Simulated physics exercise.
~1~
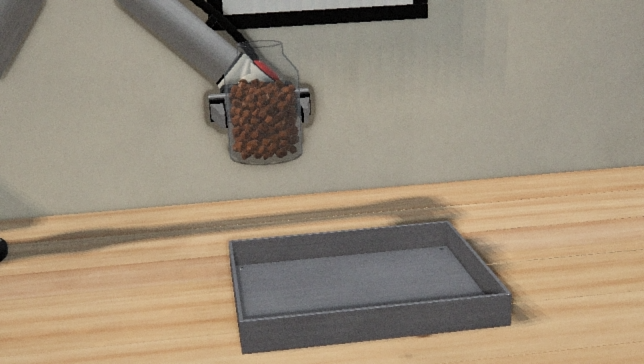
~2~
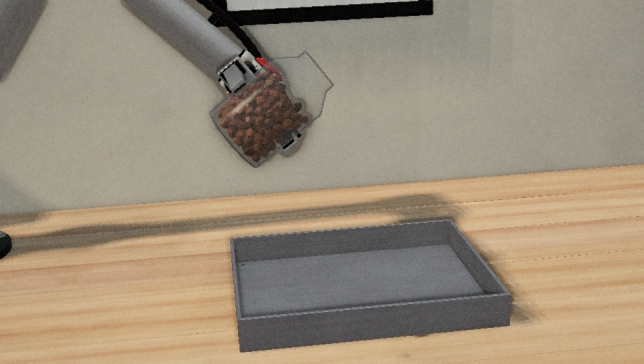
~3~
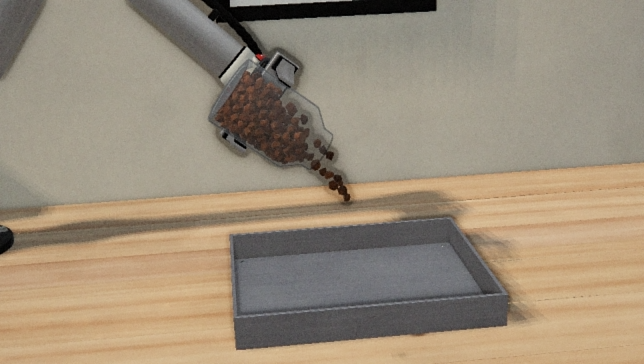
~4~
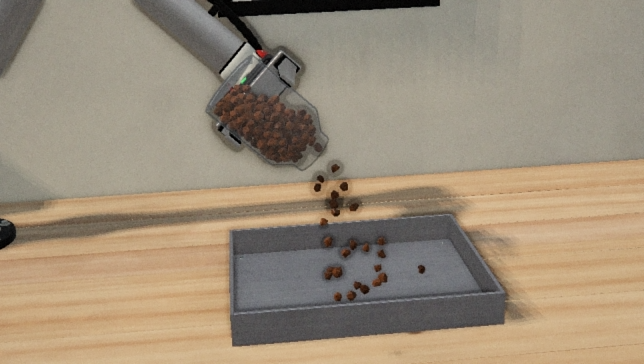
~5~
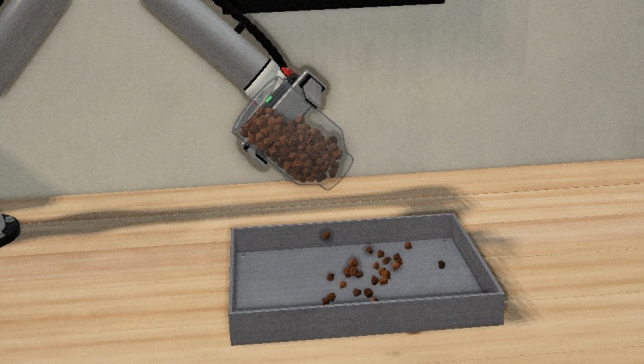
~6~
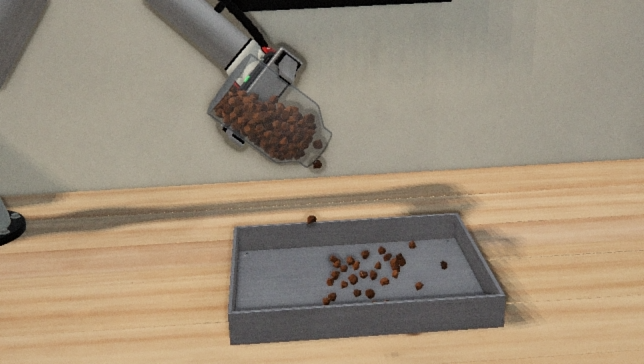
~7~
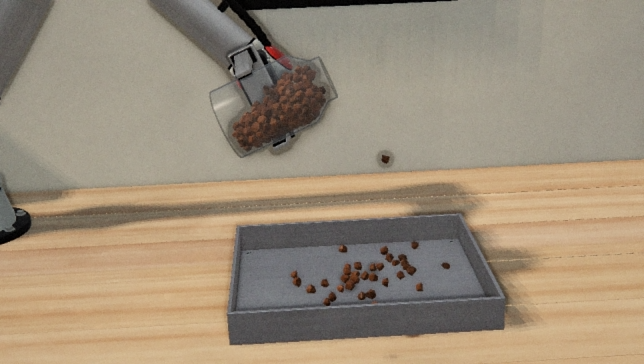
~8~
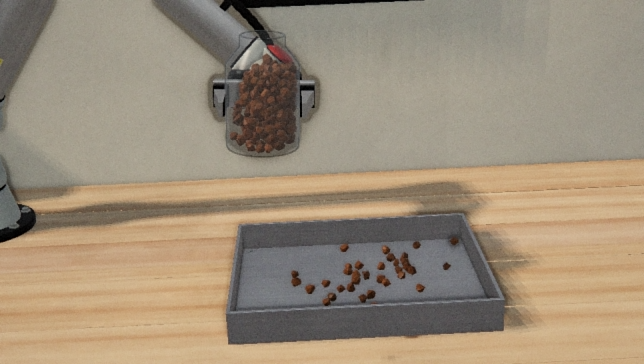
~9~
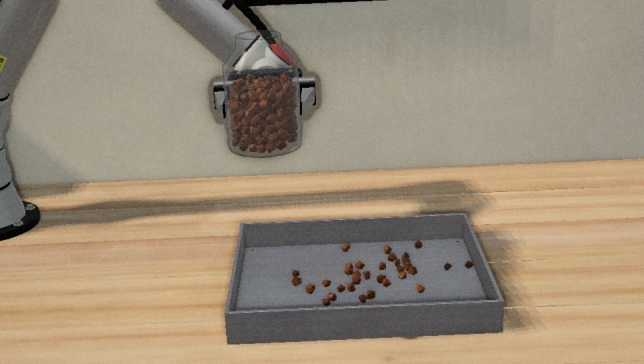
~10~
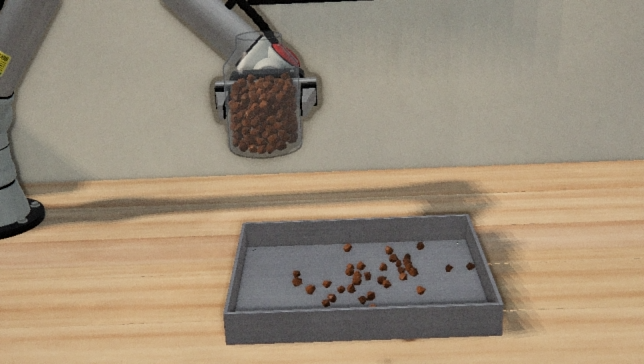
Robot arm tipping a clear jar of brown pellets over a grey tray, spilling some, then turning it upright still mostly full.
